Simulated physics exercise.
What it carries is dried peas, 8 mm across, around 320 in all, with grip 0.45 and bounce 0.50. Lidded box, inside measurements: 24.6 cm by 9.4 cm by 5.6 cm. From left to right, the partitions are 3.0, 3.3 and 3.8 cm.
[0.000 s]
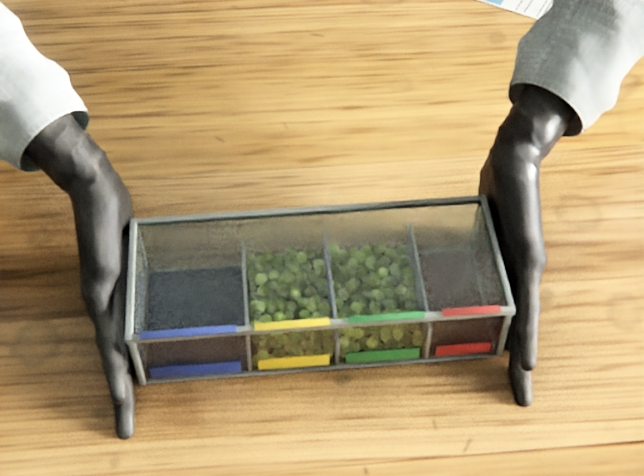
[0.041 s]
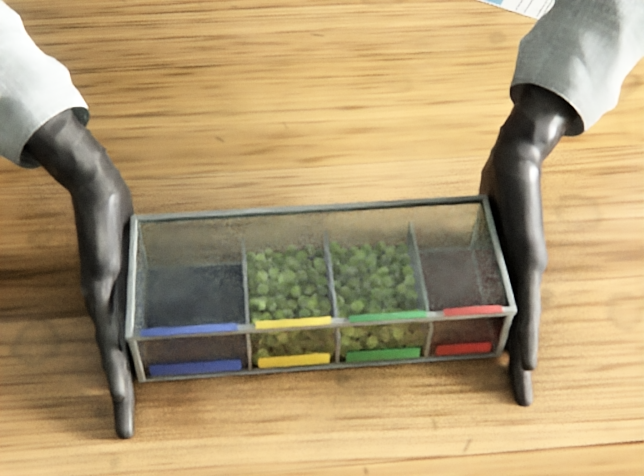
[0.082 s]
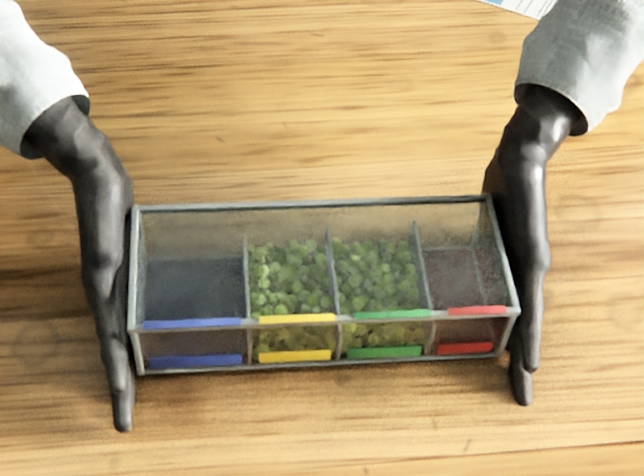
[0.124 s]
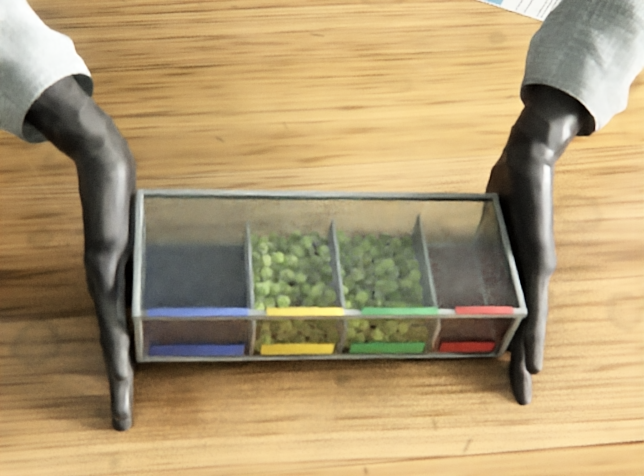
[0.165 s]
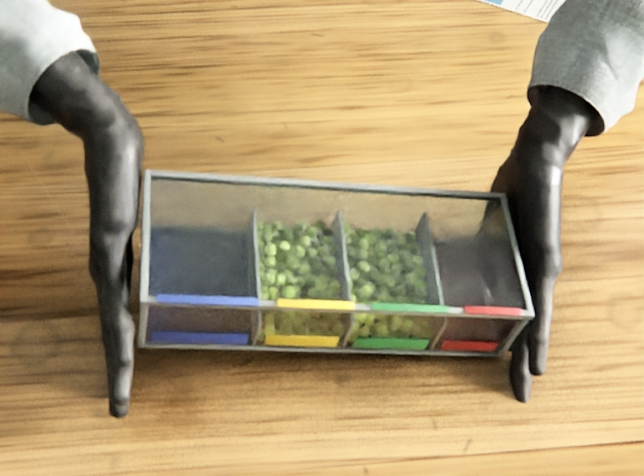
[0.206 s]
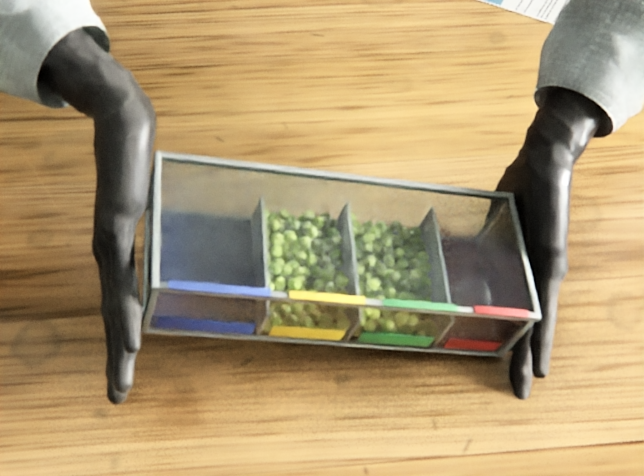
On a pale wooden tabletop seen from above at an angle, a sheet of paper shows at the top edge. Two dark hands with light sleeves hold the ends of a clear lidded box, its sections marked blue, yellow, green and red from left to right, with green peas in the middle two. The hands raise the left end, slanting the box down toward the right, while the peas stay in their sections and the camera remains still.
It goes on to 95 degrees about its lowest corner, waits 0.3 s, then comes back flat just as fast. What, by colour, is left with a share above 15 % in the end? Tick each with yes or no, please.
Red - yes; blue - no; green - yes; yellow - no.
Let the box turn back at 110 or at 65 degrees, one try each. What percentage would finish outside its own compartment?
Roughly 60 percent for the first try and 5 percent for the second.
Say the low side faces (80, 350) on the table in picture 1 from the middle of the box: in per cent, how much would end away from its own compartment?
About 85 per cent.
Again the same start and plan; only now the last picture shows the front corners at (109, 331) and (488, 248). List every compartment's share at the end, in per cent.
Red = 0 %, blue = 85 %, green = 5 %, yellow = 10 %.
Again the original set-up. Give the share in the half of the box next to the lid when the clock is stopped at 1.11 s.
Share: Approx. 60 %.
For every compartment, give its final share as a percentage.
Per cent by compartment - red 35, blue 0, green 55, yellow 10.
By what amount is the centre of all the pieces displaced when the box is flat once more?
It moves around 5.0 centimetres.
After 1.11 s, tilt 95 degrees; red 15 %, green 70 %, yellow 15 %.
After 1.71 s, tilt 50 degrees; red 35 %, green 60 %, yellow 10 %.
Then, at 2.36 s, tilt 0 degrees; red 35 %, green 55 %, yellow 10 %.
At rest (2.9 s), red 35 %, blue 0 %, green 55 %, yellow 10 %.
